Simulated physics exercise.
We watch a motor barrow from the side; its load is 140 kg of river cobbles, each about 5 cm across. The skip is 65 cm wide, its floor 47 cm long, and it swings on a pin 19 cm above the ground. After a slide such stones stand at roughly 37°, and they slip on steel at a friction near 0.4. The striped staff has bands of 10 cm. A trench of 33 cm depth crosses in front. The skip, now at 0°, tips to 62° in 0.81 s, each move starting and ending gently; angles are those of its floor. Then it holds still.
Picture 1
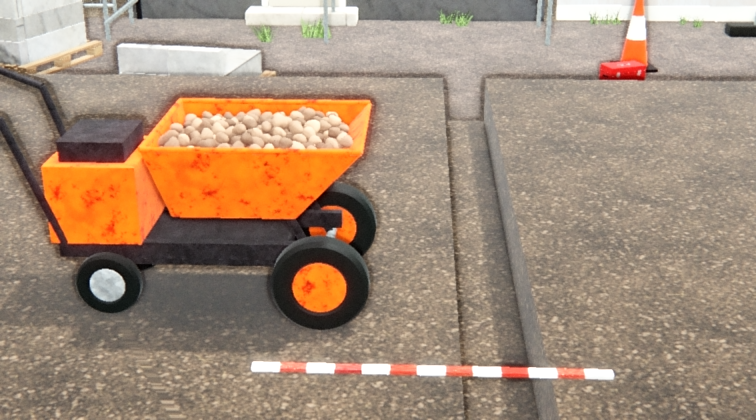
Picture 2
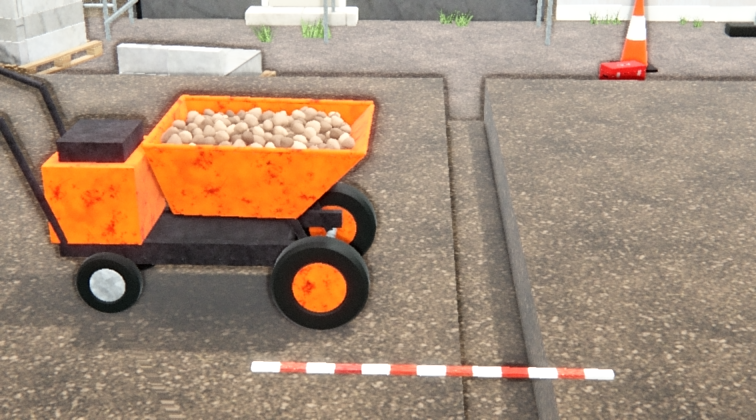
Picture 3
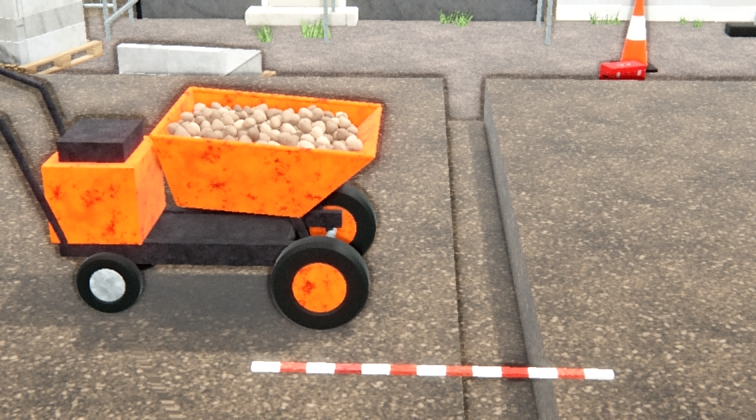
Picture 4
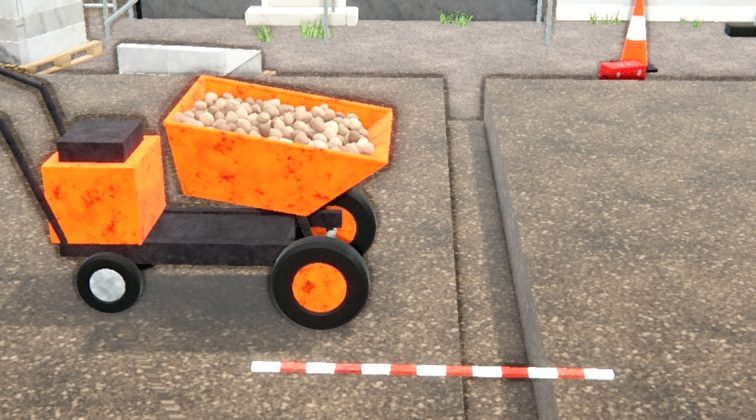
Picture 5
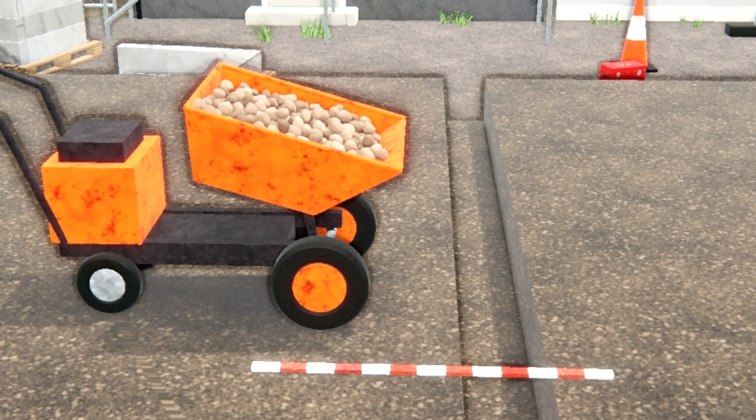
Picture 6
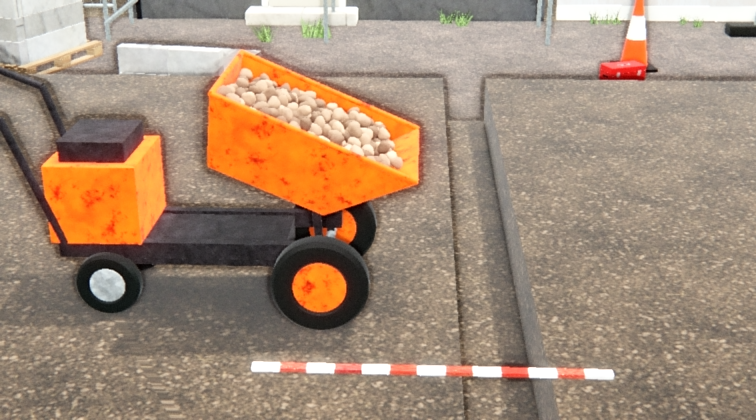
An orange motor barrow stands still while its skip of cobbles tilts toward the right.
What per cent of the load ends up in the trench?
Some 70 per cent of it.
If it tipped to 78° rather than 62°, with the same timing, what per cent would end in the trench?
Then about 70 per cent.
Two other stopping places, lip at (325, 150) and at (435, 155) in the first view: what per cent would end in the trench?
About 90 and 20 per cent.
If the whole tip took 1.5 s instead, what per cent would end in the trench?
It would be near 85 per cent.
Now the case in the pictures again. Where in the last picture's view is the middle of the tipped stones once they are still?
Near (512, 338).
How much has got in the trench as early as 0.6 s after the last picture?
Some 25 per cent.
Then, 0.3 s after the last picture the floor is at 53°, 100 % in the skip; the foremost stones are at (449, 202).
Then, 0.6 s after the last picture the floor is at 62°, 75 % in the skip, 23 % in the trench, 2 % past the trench; the foremost stones are at (551, 284).
Then, 0.9 s after the last picture the floor is at 62°, 33 % in the skip, 37 % in the trench, 31 % past the trench; the foremost stones are at (701, 321).
Then, 2.9 s after the last picture the floor is at 62°, 0 % in the skip, 70 % in the trench, 30 % past the trench; the foremost stones are past the picture's edge.
